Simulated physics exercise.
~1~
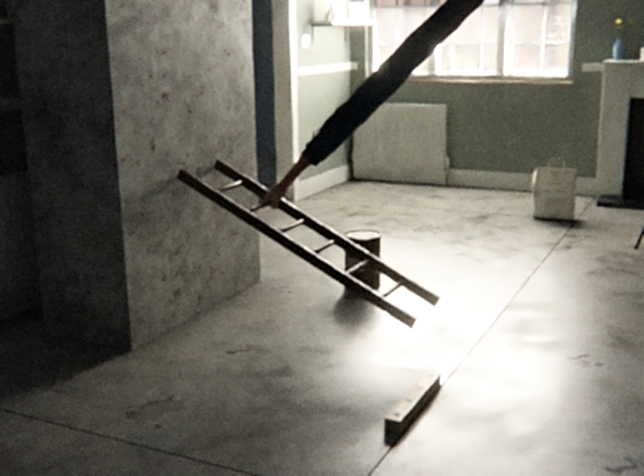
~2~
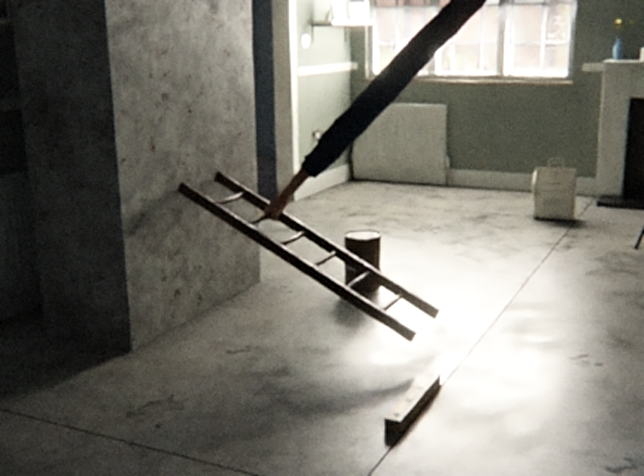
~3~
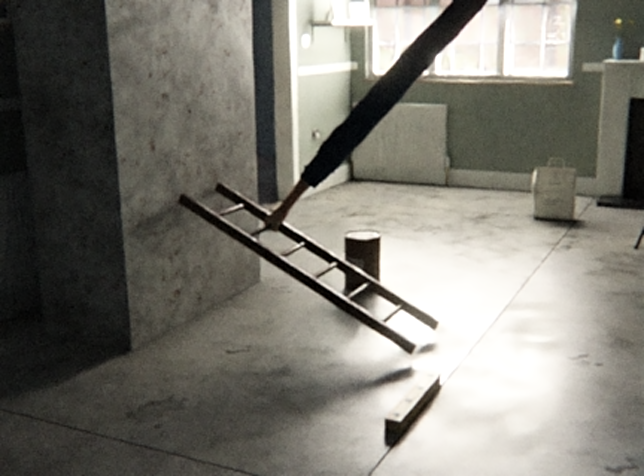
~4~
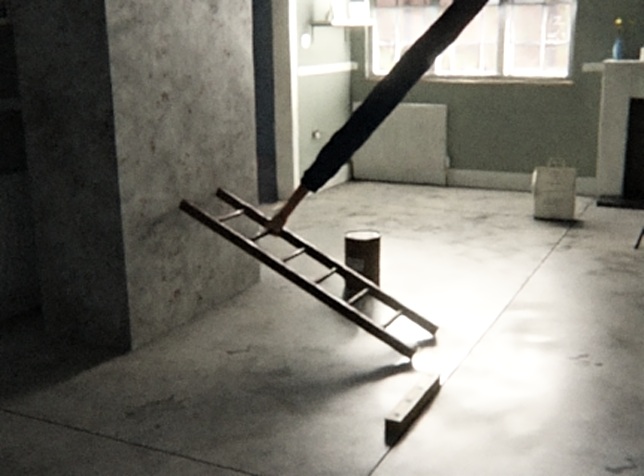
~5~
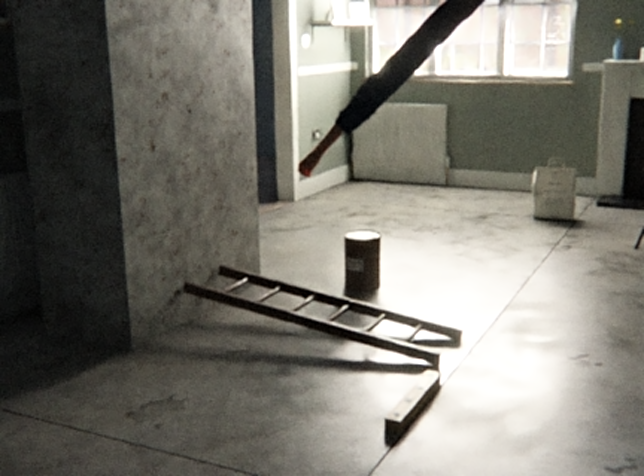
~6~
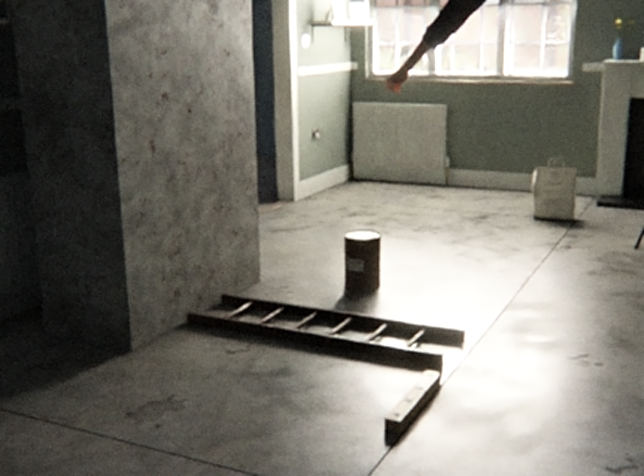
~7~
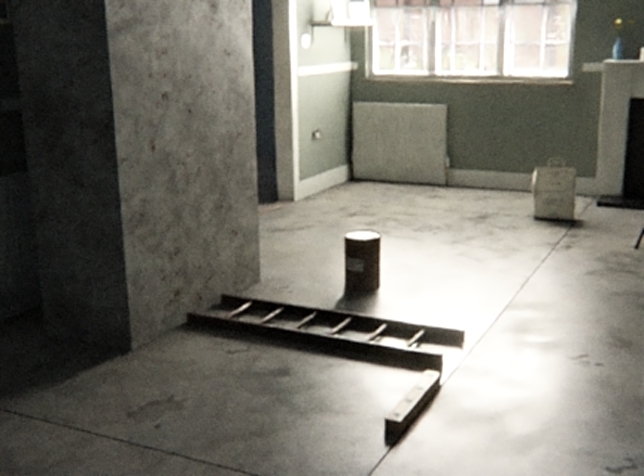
A brown ladder-like rack, held by a hand against a grey pillar, was lowered until its foot neared the floor by a wooden strip; the hand let go and withdrew, and the rack slid down flat beside a canister that stayed upright.
